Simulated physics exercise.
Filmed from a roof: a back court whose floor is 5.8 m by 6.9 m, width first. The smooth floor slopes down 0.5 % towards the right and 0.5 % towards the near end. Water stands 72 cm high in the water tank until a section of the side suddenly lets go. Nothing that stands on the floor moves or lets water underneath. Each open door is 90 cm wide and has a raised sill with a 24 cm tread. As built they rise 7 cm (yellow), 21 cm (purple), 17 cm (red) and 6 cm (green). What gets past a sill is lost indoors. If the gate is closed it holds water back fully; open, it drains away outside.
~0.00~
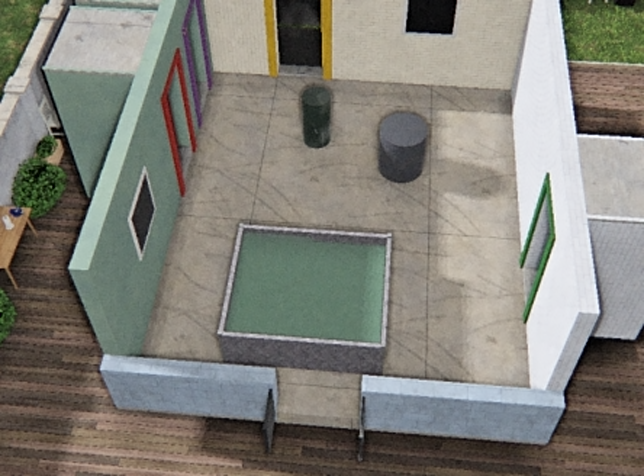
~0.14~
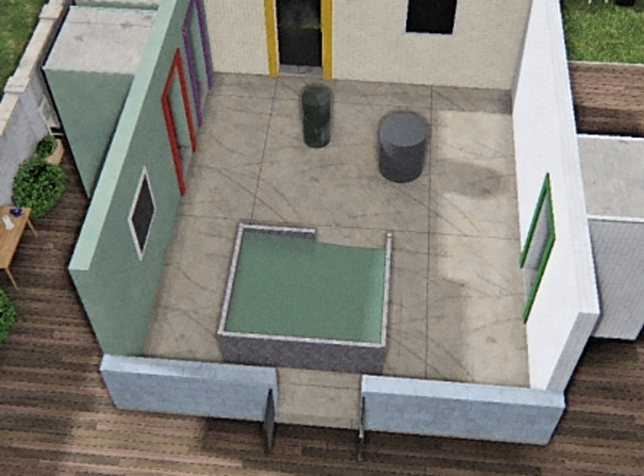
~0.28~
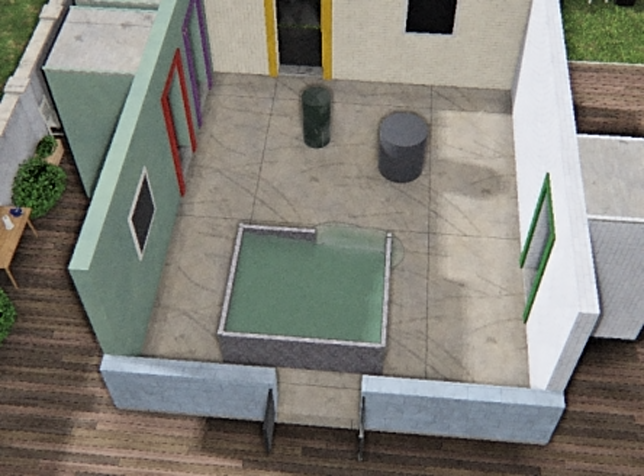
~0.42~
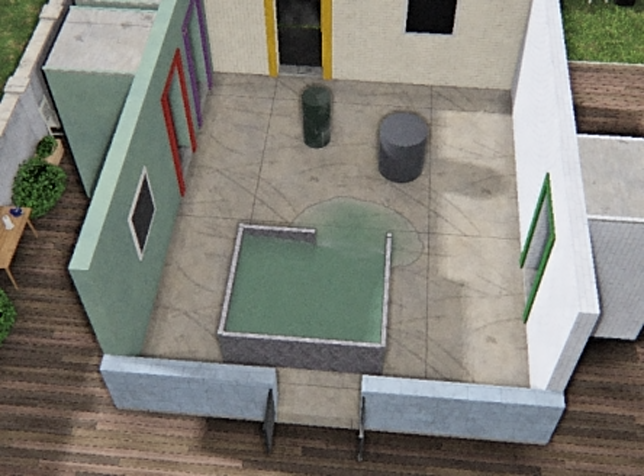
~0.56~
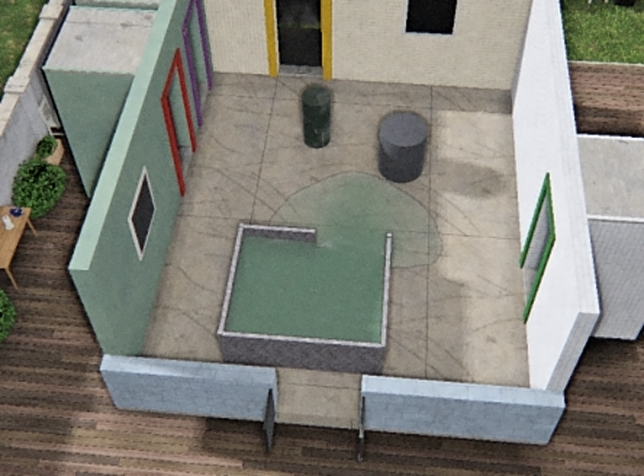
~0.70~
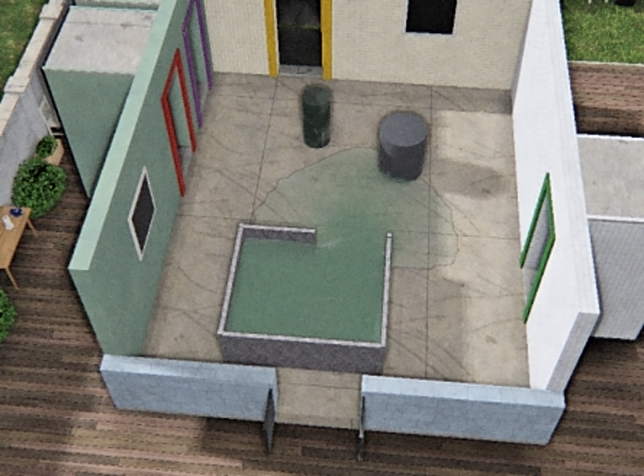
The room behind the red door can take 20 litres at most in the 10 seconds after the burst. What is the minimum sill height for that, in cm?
It would have to be roughly 7.5 cm high.
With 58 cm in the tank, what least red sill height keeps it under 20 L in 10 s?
Then roughly 5.0 cm.
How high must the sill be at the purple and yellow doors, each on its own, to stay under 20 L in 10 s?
About 11.5 cm at purple and 9.0 cm at yellow.
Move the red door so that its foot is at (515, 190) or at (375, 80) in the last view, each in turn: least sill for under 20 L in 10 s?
About 23 and 22 cm.
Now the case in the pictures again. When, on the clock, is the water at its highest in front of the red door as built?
At about 8.0 s.
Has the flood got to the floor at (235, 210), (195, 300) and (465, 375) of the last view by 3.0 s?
In that order: Still dry, still dry, dry.
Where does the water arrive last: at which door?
The green one.
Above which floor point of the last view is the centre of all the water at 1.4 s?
Near (330, 272).
After 1.4 s water covers 30 % of the floor, deepest (42 cm) near (354, 261); it has not reached the red door.
After 3.0 s water covers 55 % of the floor, deepest (33 cm) near (454, 88); 2 cm at the red door, 0 litres in over its 17 cm sill.
After 10.0 s water covers 100 % of the floor, deepest (17 cm) near (180, 345); 7 cm at the red door, 0 litres in over its 17 cm sill.
At the red door as built, the water arrived by 2.3 s and peaked near 12 cm at 8.2 s.
Run again over the same 10 s with other heights there, 32 litres in over 6.5 cm, 11 litres over 8.5 cm. The limit of 20 litres is kept from about 7.5 cm up.
